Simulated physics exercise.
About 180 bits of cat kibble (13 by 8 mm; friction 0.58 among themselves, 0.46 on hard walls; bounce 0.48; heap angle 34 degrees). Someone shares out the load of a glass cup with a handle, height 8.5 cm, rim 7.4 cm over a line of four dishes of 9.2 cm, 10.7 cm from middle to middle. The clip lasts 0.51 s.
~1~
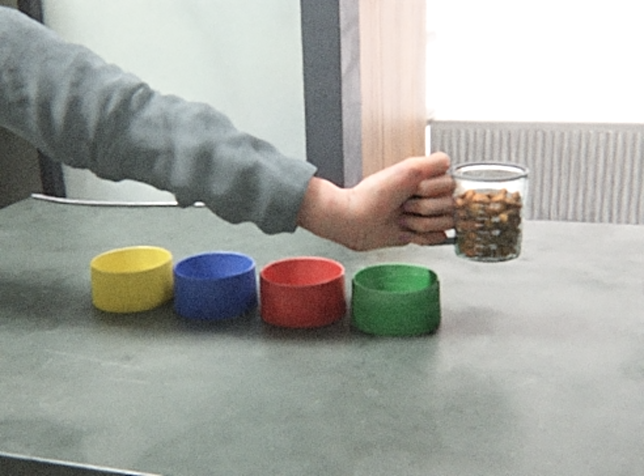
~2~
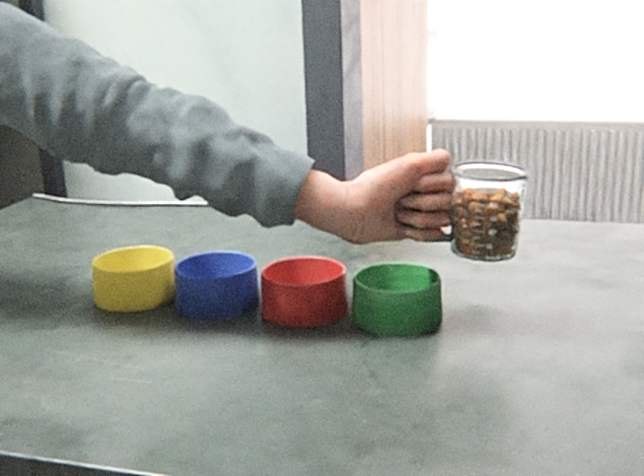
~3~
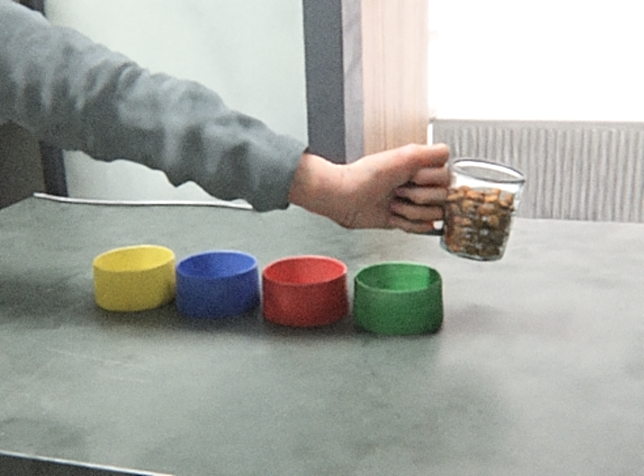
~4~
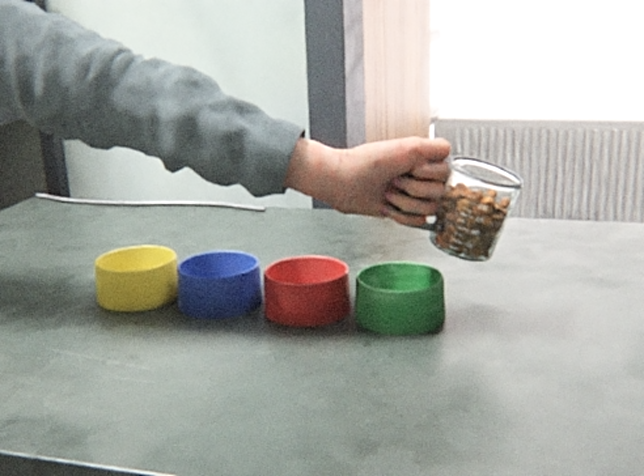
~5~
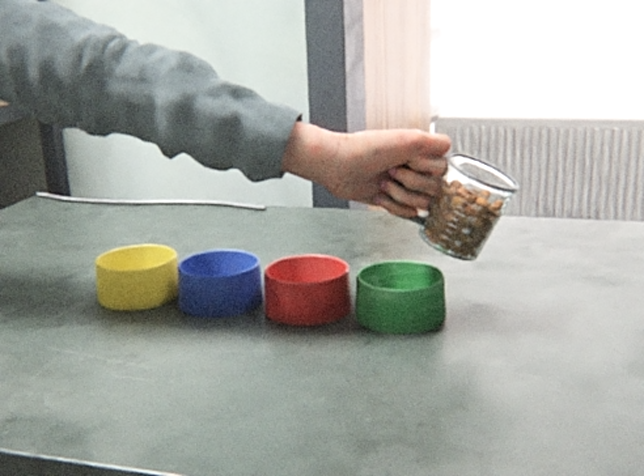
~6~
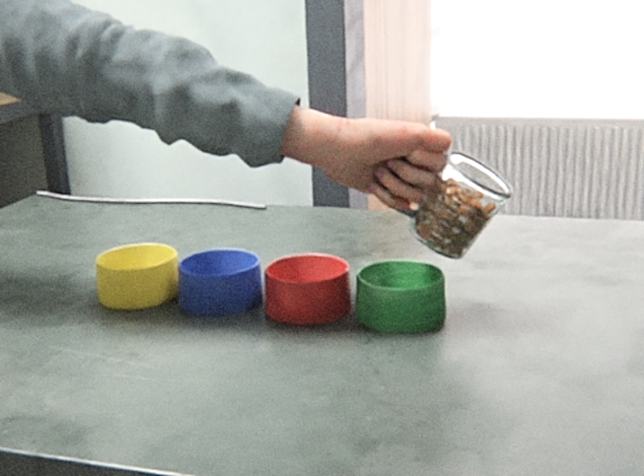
On a grey tabletop, a hand gradually tilting a glass cup of brown kibble rightward beside four coloured dishes in a row.
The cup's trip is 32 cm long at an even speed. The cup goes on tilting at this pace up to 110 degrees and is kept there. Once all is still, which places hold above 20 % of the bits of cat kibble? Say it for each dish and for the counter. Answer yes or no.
Red no, blue no, green yes, yellow no, counter no.
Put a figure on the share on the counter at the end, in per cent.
About 10 per cent.
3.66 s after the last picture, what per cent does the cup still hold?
Some 0 per cent of the load.
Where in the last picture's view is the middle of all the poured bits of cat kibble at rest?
Around (393, 300).
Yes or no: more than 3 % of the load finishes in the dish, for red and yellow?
Red yes; yellow no.
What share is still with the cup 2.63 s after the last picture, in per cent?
About 5 per cent.
Then, 1.58 s after the last picture, tilt 110 degrees; cup holds 30 %, green 65 %.
Then, 2.63 s after the last picture, tilt 110 degrees; cup holds 5 %, red 10 %, green 80 %.
Then, 3.66 s after the last picture, tilt 110 degrees; cup holds 0 %, red 10 %, green 80 %.
In the end, red 10 %, blue 0 %, green 80 %, yellow 0 %, counter 10 %.
